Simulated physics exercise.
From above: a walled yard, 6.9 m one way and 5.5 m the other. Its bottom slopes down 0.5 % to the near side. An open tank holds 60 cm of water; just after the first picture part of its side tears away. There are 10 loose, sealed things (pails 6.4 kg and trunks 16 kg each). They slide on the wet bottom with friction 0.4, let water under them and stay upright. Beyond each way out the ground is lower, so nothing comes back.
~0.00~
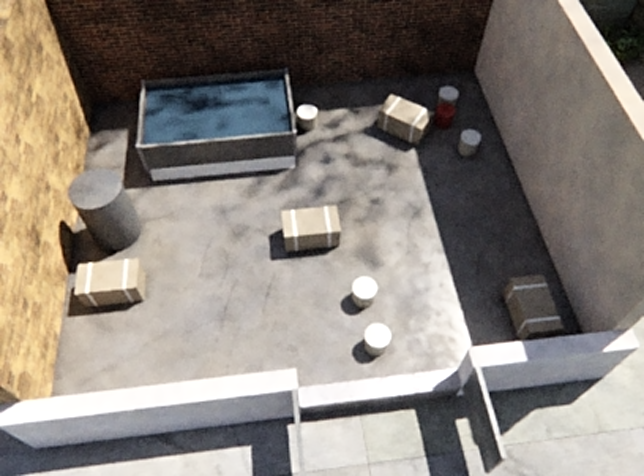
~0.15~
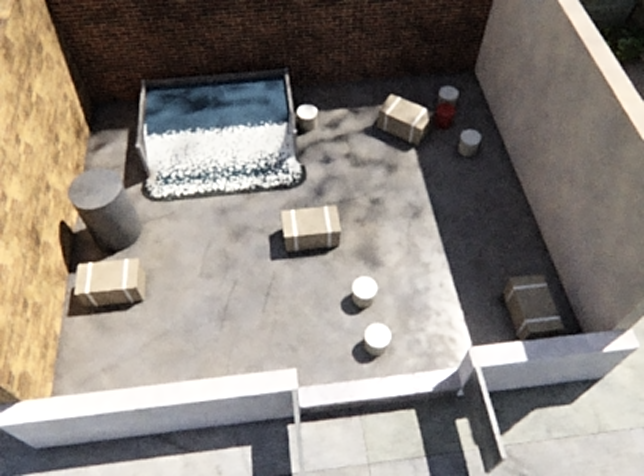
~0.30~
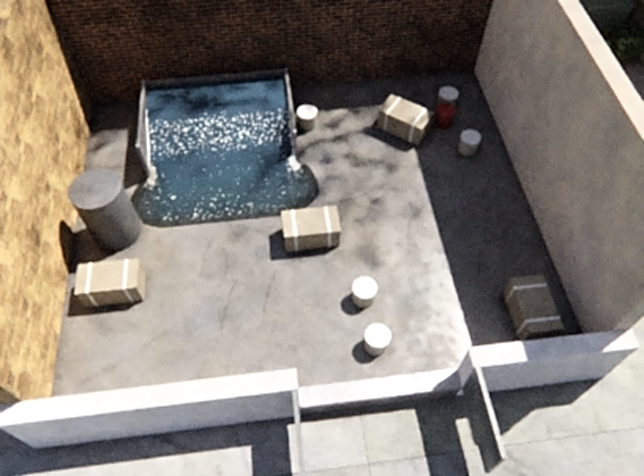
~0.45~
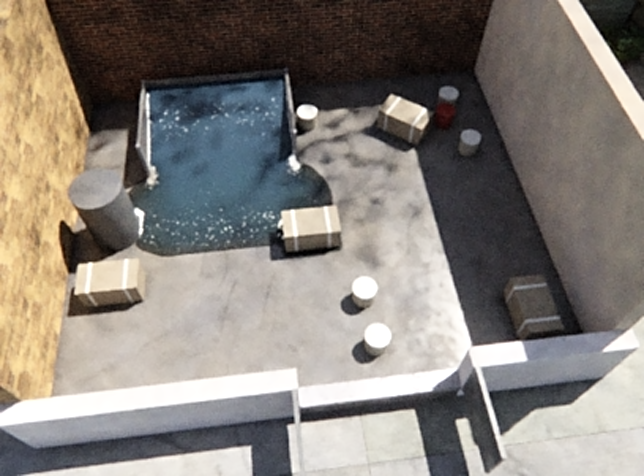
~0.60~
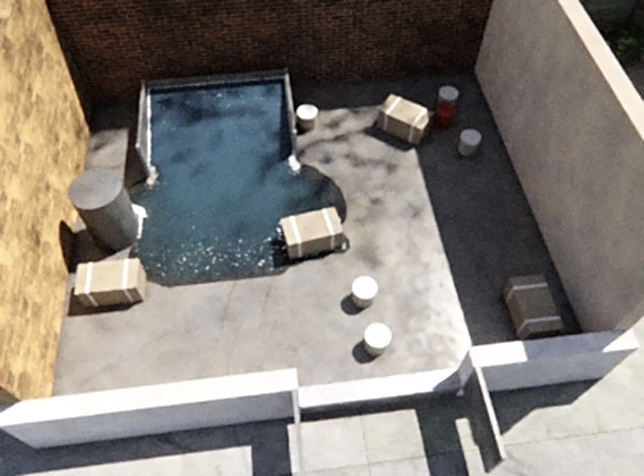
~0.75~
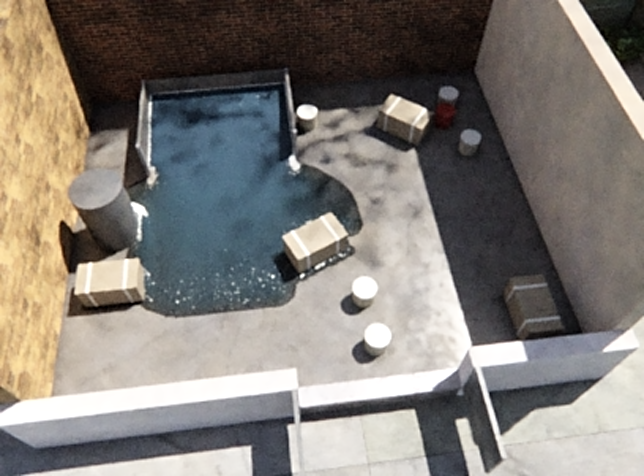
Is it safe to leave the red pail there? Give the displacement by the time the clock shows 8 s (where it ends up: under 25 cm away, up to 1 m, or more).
The red pail holds its place.
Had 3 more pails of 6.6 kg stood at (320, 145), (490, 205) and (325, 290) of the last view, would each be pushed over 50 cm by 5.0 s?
In that order: Under, short of it, past it.
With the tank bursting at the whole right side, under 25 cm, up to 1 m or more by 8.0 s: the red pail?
Then the red pail gets carried off.
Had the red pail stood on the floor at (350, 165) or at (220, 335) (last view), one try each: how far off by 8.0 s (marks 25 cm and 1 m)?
In that order: It stays put; it ends far away.
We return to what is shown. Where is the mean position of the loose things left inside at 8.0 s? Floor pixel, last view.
At about (421, 161).
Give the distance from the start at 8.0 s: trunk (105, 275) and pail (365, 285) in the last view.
In that order: 300 cm, 250 cm.
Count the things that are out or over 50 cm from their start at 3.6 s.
I count 3.
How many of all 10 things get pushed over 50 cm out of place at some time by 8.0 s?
That makes 5.
After 1.6 s the red pail is near (446, 110), 0.0 m from its start, aground; 0 of 10 are out; 0 afloat.
After 3.6 s the red pail is near (446, 110), 0.0 m from its start, aground; 2 of 10 are out; 1 afloat.
After 5.6 s the red pail is near (446, 110), 0.0 m from its start, aground; 2 of 10 are out; 2 afloat.
After 8.0 s the red pail is near (446, 110), 0.0 m from its start, aground; 2 of 10 are out; 1 afloat.
